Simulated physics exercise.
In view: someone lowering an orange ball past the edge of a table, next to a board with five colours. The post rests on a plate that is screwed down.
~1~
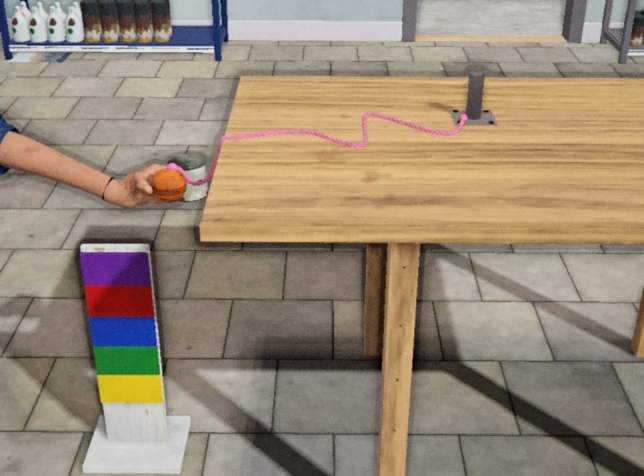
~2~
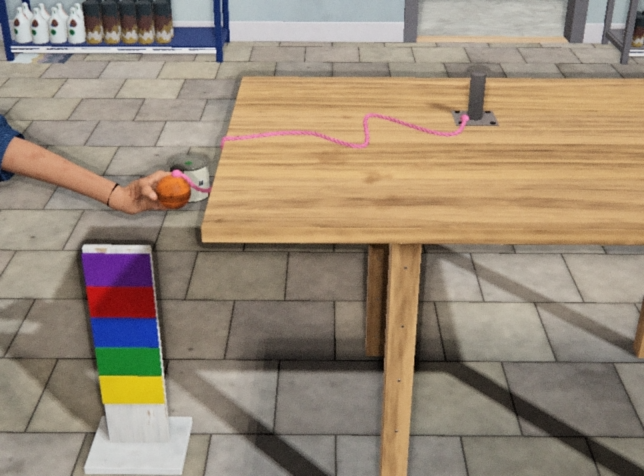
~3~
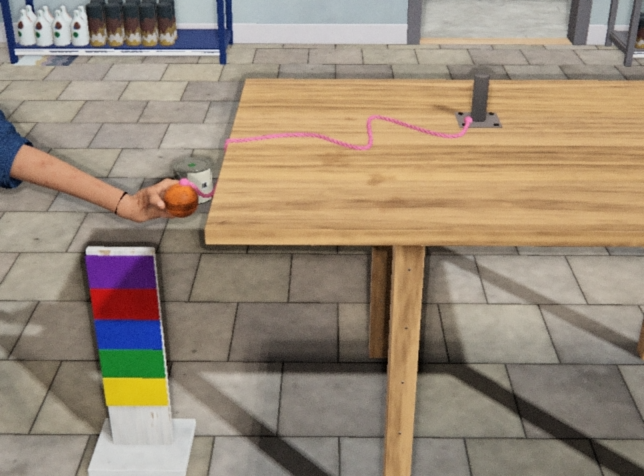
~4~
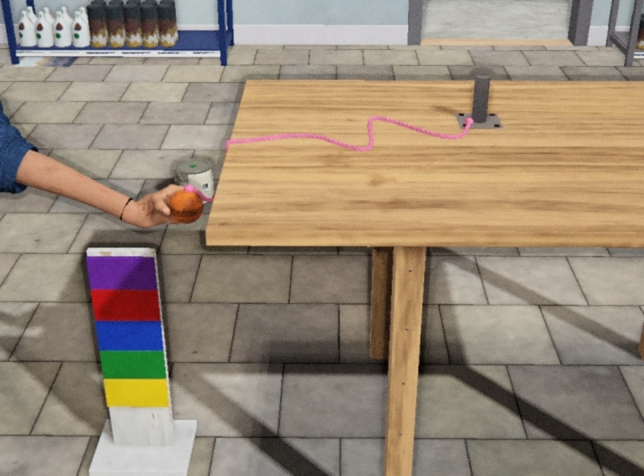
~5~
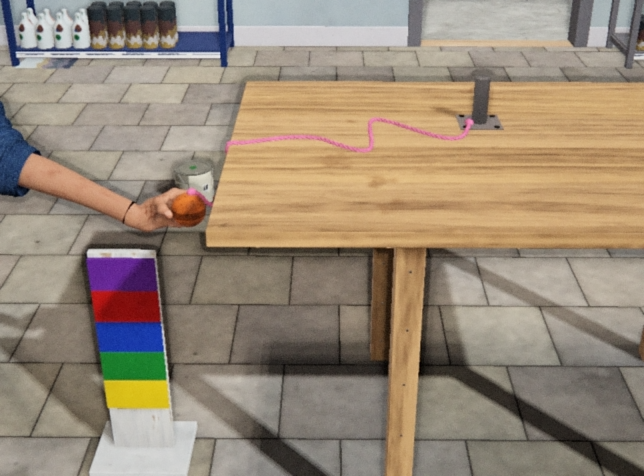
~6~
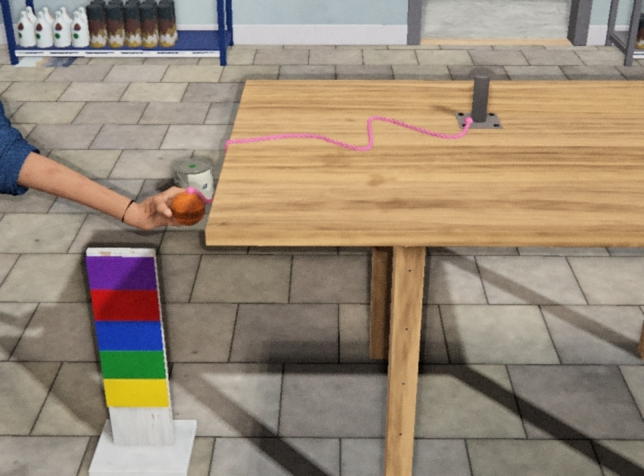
The clip opens on a hand at the left holding an orange ball beside a wooden table, with a pink cord lying loosely across the top to a dark post and a striped color board below. The hand shifts the ball slightly right and down, then stays nearly still, while the cord barely changes.
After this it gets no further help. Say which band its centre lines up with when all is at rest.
It lines up with green.
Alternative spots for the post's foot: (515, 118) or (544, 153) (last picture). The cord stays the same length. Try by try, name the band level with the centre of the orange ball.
Going case by case, it's blue and then blue.
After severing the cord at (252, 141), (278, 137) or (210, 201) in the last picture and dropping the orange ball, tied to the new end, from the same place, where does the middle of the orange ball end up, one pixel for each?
(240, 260), (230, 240), (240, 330).
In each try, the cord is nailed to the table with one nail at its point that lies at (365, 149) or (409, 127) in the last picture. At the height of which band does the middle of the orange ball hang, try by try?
Each in turn comes out as purple, blue.
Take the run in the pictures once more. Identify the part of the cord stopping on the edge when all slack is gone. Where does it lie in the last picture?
It sits at about (354, 148).
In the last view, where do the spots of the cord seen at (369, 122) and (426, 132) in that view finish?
First point (313, 133), second point (390, 127).
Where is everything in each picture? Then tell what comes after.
Orange ball (169, 185); purple (115, 270); red (119, 302); blue (123, 333); green (127, 362); yellow (130, 390), in the first picture.
Orange ball (173, 192); cord through (456, 134) (385, 118) (367, 140) (306, 133) (224, 147), in the second picture.
Orange ball (181, 201), in the third picture.
Orange ball (186, 207); cord through (460, 137) (389, 121) (371, 142) (310, 136) (229, 150), in the fourth picture.
Orange ball (189, 210), in the fifth picture.
Orange ball (188, 209); cord through (460, 136) (389, 121) (371, 142) (309, 136) (228, 150), in the sixth picture.
Soon after, ball near (262, 336); level with green.
After that, ball near (225, 355); level with green.
In the end, ball near (244, 349); level with green. The green one.
